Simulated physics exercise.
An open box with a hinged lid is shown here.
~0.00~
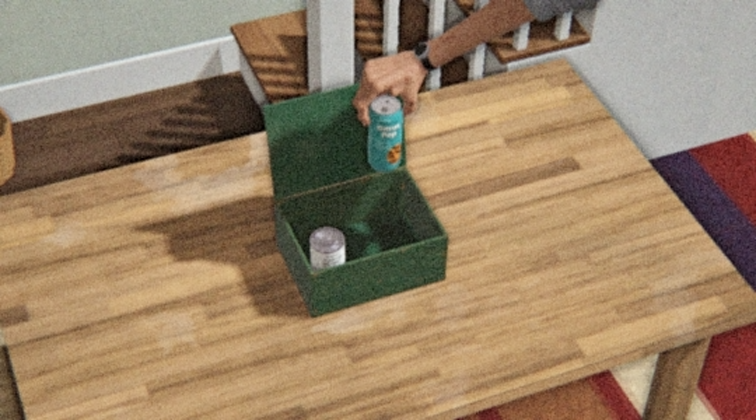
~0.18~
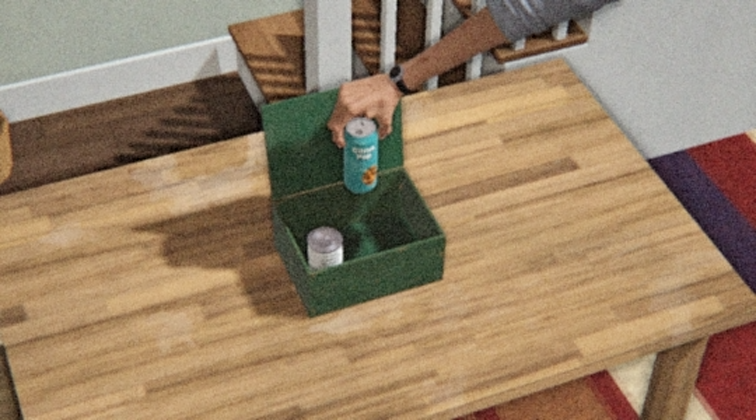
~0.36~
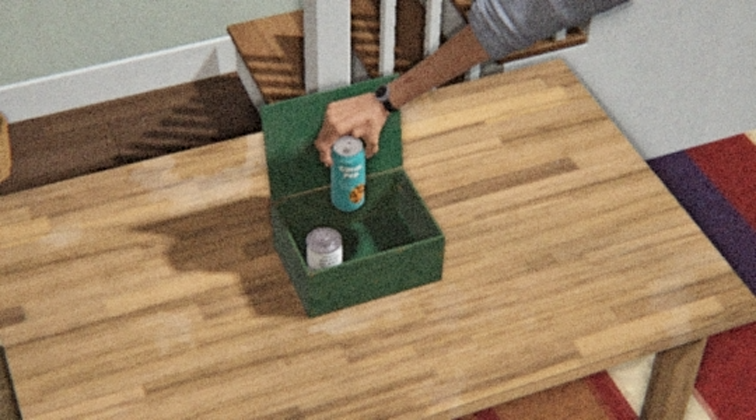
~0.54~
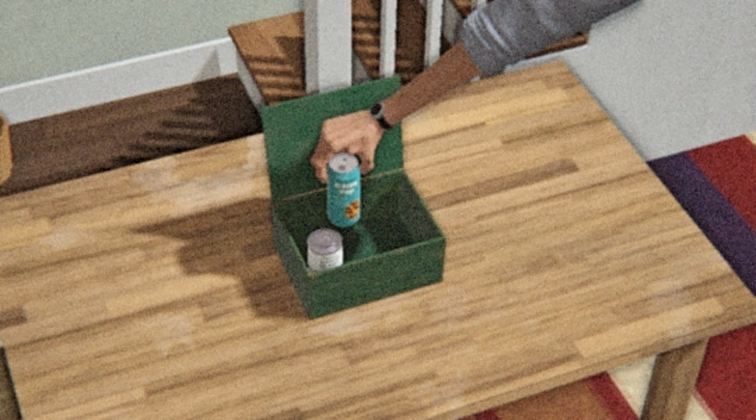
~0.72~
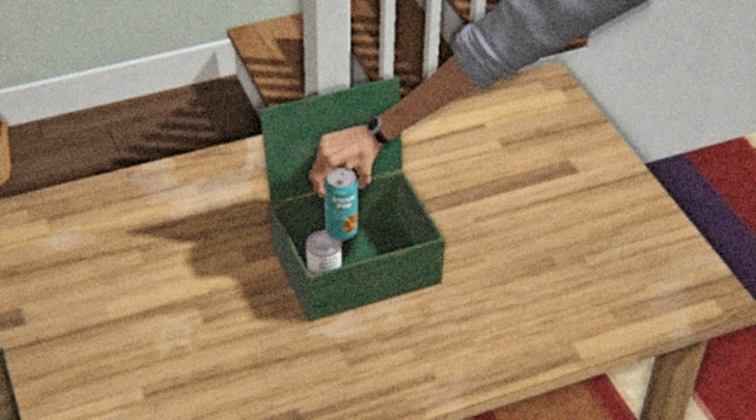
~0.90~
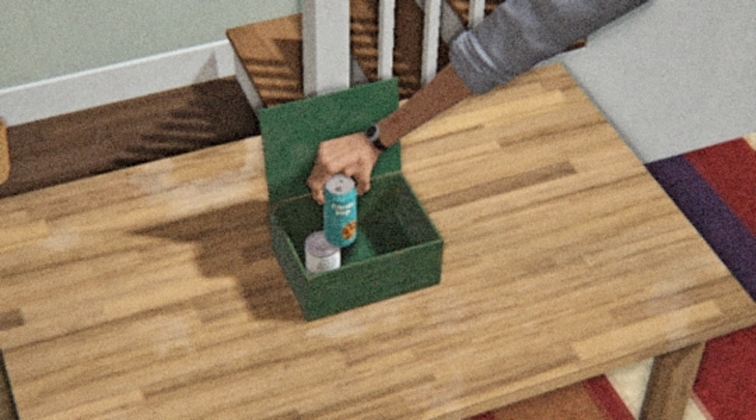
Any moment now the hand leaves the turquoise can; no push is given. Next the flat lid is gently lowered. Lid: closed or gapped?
Closed.
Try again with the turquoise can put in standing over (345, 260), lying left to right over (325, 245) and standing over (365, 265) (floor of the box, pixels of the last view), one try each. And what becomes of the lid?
Lid down; lid down; lid left open.
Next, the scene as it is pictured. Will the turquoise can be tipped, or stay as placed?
Observation: It tilts over.
After 1.50 s, turquoise can on its side near (385, 245).
After 2.20 s, lid 83° above the rim; turquoise can on its side near (374, 235).
After 2.60 s, lid 46° above the rim; turquoise can on its side near (372, 231).
After 2.90 s, lid shut; turquoise can on its side near (371, 230).
At rest (4.2 s), lid shut; tipped over in the box, turquoise can; white tin in place. Seen from the same camera at the end, turquoise can near (370, 228).
